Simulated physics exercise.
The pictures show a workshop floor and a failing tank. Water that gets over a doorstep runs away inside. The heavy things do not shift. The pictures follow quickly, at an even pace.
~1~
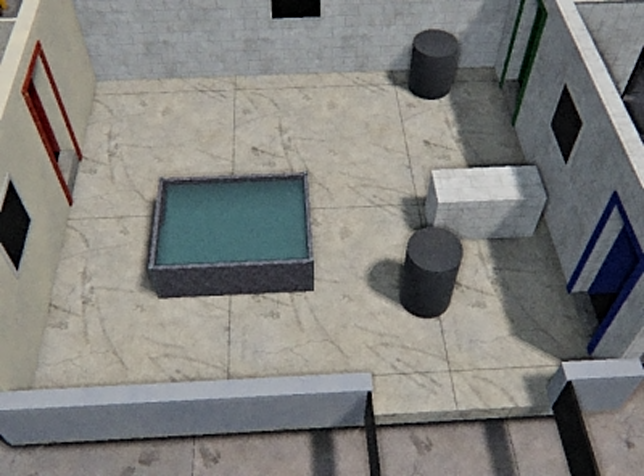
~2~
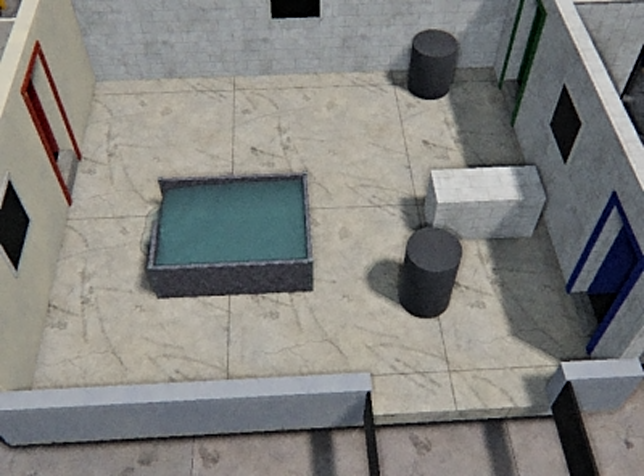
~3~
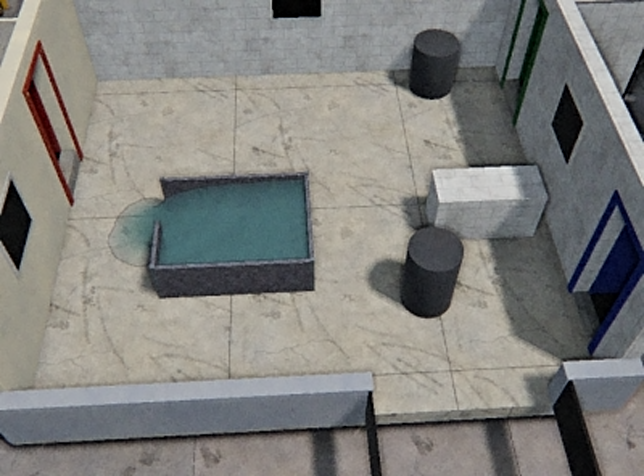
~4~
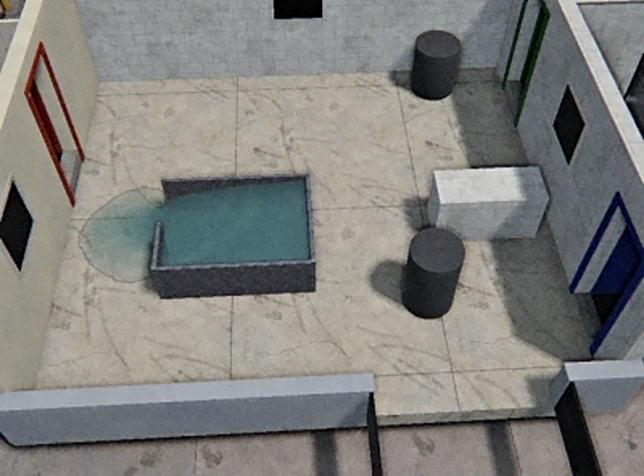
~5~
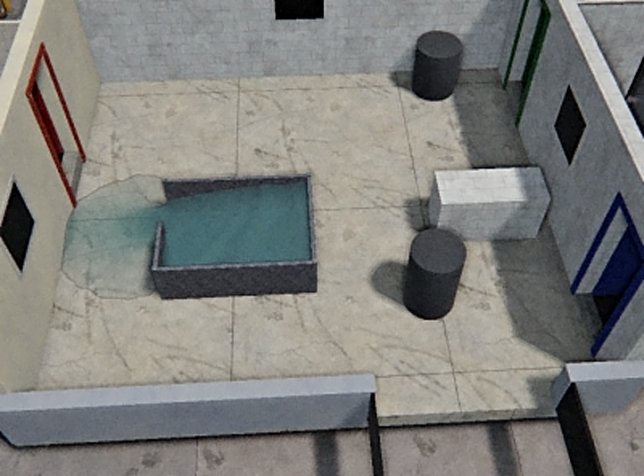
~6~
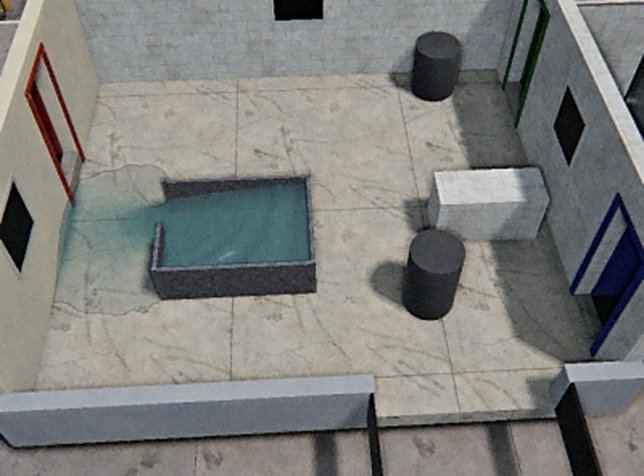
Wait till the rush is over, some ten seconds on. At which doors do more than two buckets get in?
The green door admits no more than that; the red door admits no more than that; the blue door admits no more than that.
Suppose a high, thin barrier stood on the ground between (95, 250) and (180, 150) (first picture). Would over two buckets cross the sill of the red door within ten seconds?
In short: Red is under.
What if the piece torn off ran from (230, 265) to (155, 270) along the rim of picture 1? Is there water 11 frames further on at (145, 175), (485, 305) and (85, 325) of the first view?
In that order: No water, free of water, covered.
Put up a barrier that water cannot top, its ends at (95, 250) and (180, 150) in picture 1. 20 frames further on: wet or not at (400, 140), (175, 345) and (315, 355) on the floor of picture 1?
In turn: Covered, awash, covered.
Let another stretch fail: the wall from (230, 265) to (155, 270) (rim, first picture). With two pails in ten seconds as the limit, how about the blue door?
One by one: Blue door is over.
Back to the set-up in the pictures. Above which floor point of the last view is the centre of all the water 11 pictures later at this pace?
Around (177, 239).
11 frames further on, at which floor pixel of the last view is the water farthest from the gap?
Around (100, 85).
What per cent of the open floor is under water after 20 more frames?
Some 30 per cent.
A moment on, water covers 10 % of the floor; the green door not reached, the red door wet at the sill, nothing in, the blue door not reached.
Next, water covers 20 % of the floor; the green door not reached, the red door wet at the sill, nothing in, the blue door not reached.
Then, water covers 30 % of the floor; the green door not reached, the red door wet at the sill, nothing in, the blue door not reached.
Later, water covers 65 % of the floor; the green door not reached, the red door wet at the sill, nothing in, the blue door not reached.
In the end, water covers 95 % of the floor; the green door wet at the sill, nothing in, the red door wet at the sill, nothing in, the blue door under two buckets in.
